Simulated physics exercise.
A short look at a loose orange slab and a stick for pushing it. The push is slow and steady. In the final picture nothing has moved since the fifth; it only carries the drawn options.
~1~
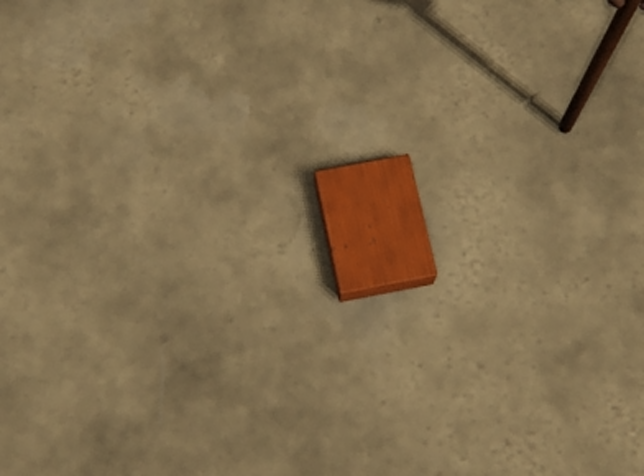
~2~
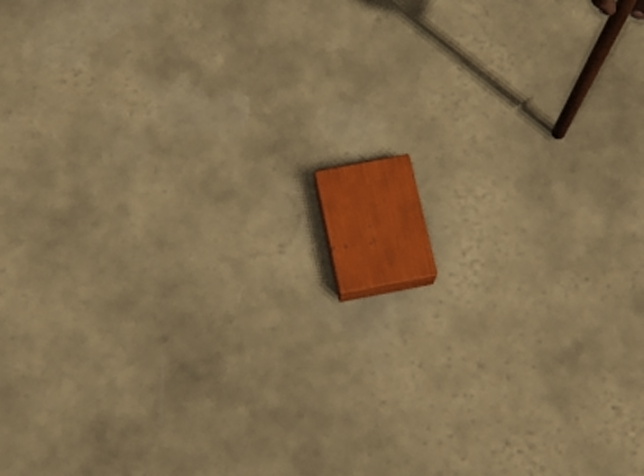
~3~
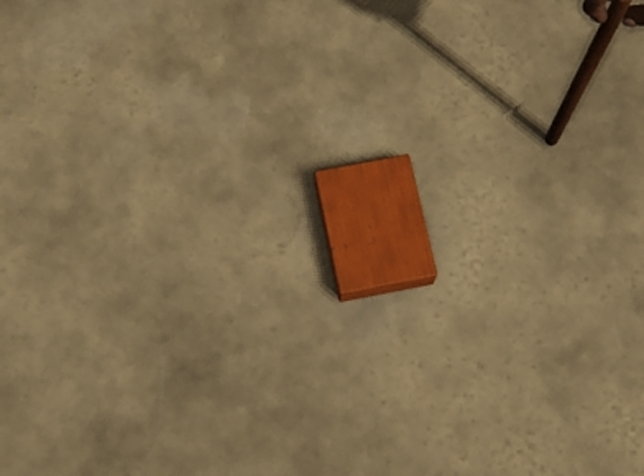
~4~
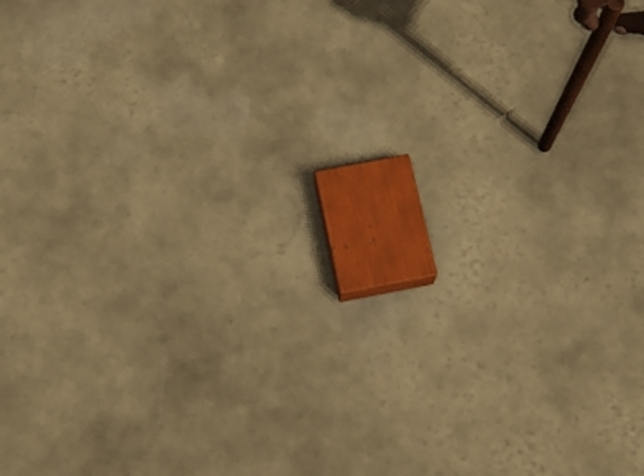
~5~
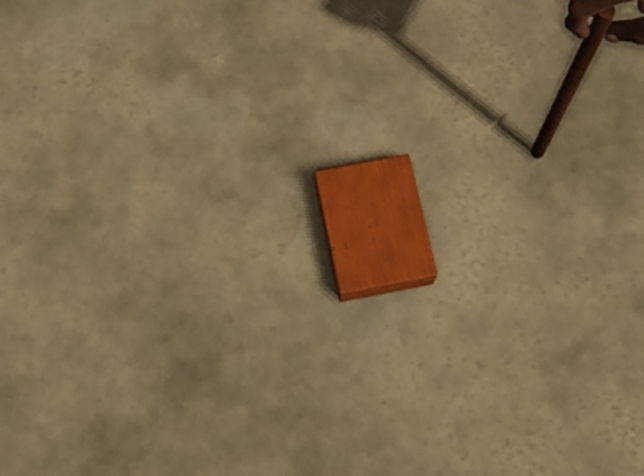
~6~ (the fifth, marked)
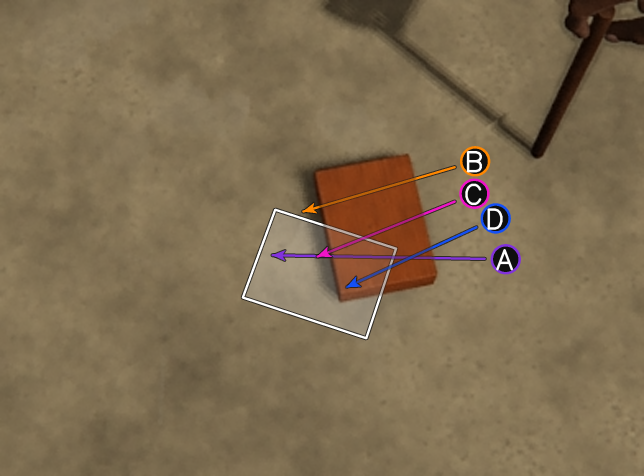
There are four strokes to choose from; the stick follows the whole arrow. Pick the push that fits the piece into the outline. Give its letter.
Only B fits it in.
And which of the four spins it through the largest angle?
Stroke A.
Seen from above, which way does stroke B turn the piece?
On that stroke, anticlockwise.
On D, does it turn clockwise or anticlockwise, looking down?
On that stroke, clockwise.
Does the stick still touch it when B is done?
Yes.
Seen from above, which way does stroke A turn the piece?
Clockwise.
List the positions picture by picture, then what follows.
The first picture shows orange slab (375, 223).
The second picture shows orange slab (375, 223).
The third picture shows orange slab (375, 223).
The fourth picture shows orange slab (375, 223).
The fifth picture shows orange slab (375, 223).
On the marked copy, A from (485, 259) to (272, 255); B from (455, 167) to (303, 212); C from (455, 202) to (318, 257); D from (477, 227) to (347, 287).
With B. Early on, foot of the stick (400, 184), piece (365, 228).
Further on, foot of the stick (346, 199), piece (339, 254).
At the end, foot of the stick (303, 212), piece (322, 264); it fills the outline.
As for the rest, A leaves the piece out of the outline, at (276, 183); C leaves the piece out of the outline, at (263, 266); D leaves the piece out of the outline, at (319, 224).
